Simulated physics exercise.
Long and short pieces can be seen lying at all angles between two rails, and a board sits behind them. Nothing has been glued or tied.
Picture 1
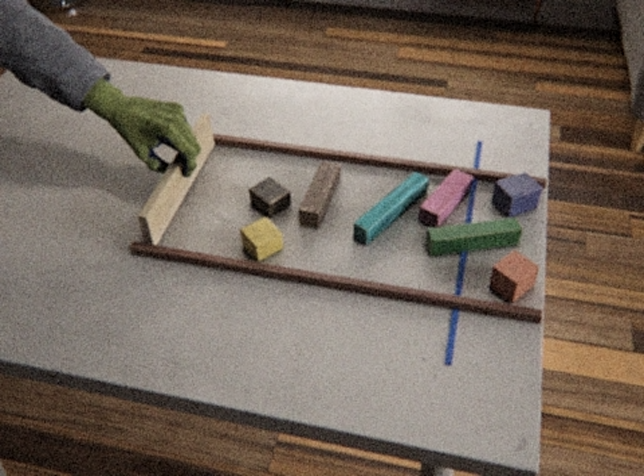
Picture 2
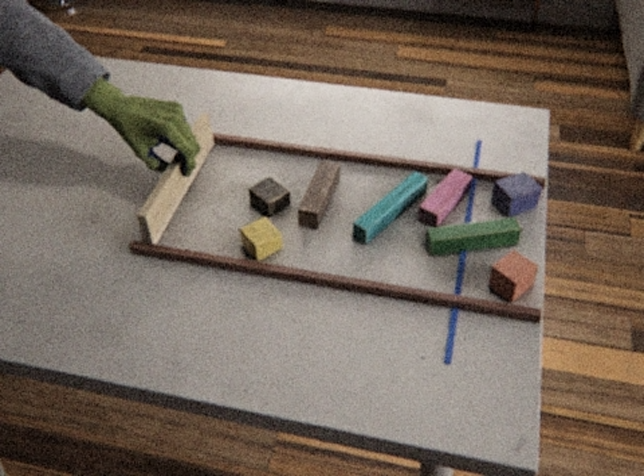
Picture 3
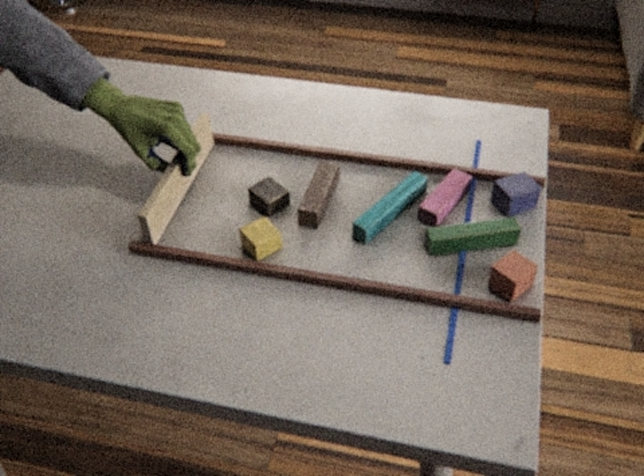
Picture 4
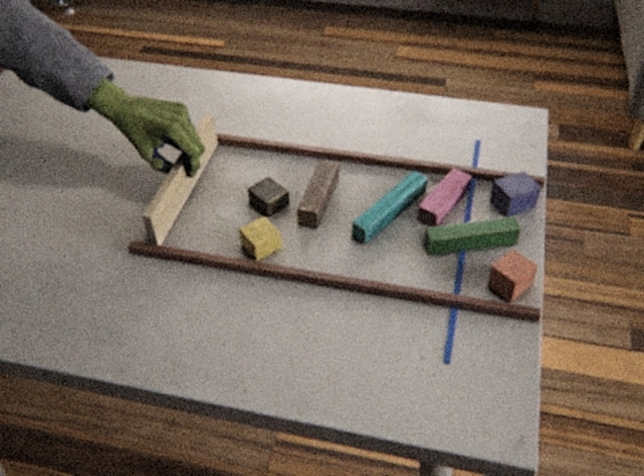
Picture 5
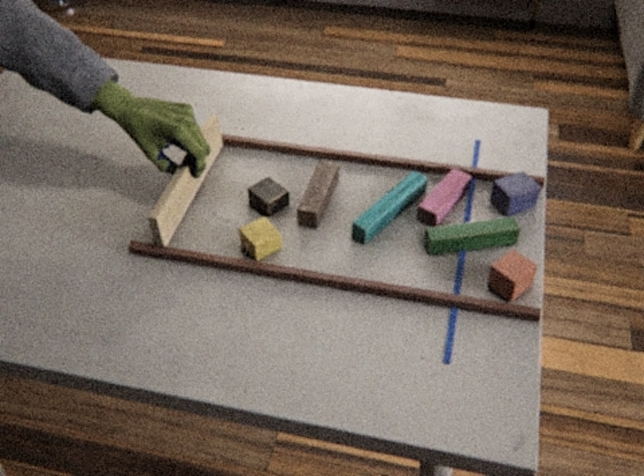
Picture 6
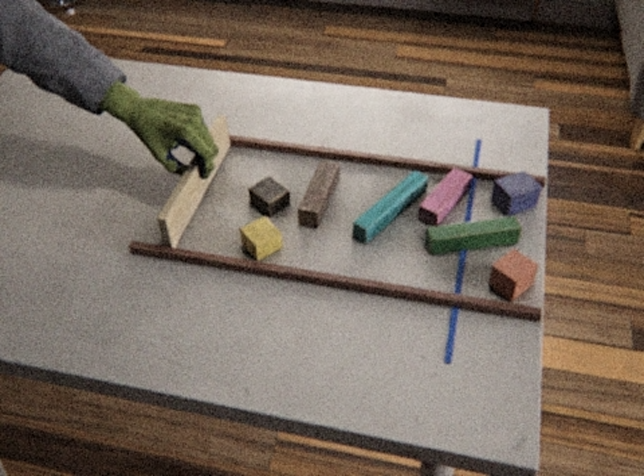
The clip opens on a green-skinned hand gripping a pale board at the left end of two dark rails, with colourful blocks and sticks scattered between them and a blue strip at right. The hand holds nearly still, then slides the board slightly rightward, while the pieces stay in place.
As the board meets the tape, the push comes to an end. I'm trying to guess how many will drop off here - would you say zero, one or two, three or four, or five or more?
I'd say three or four.
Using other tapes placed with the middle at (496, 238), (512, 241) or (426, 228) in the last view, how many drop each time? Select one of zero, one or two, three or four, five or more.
Result per tape, as listed: Five or more; at least five; 1 or 2.
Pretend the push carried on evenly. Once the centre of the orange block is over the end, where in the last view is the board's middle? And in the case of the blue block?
The middle is at (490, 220) when it's the orange block, and at (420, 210) when it's the blue block.
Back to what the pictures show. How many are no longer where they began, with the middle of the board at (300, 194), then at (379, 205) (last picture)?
At the first point the count is 3, at the second it's 6.
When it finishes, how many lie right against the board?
It's touching 2 at the end.
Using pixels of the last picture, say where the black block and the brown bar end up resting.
The black block ends up near (484, 223), and the brown bar near (514, 210).
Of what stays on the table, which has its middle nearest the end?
The turquoise stick is the one.
Early on, none off yet; orange block at rest near (513, 275); blue block at rest near (516, 193); green bar at rest near (473, 235).
A while later, none off yet; orange block at rest near (513, 275); blue block travelled about its own width near (551, 198); green bar travelled about its own width near (543, 238).
Finally, the number that fall off is three or four; lost, pink stick, green bar and blue block.
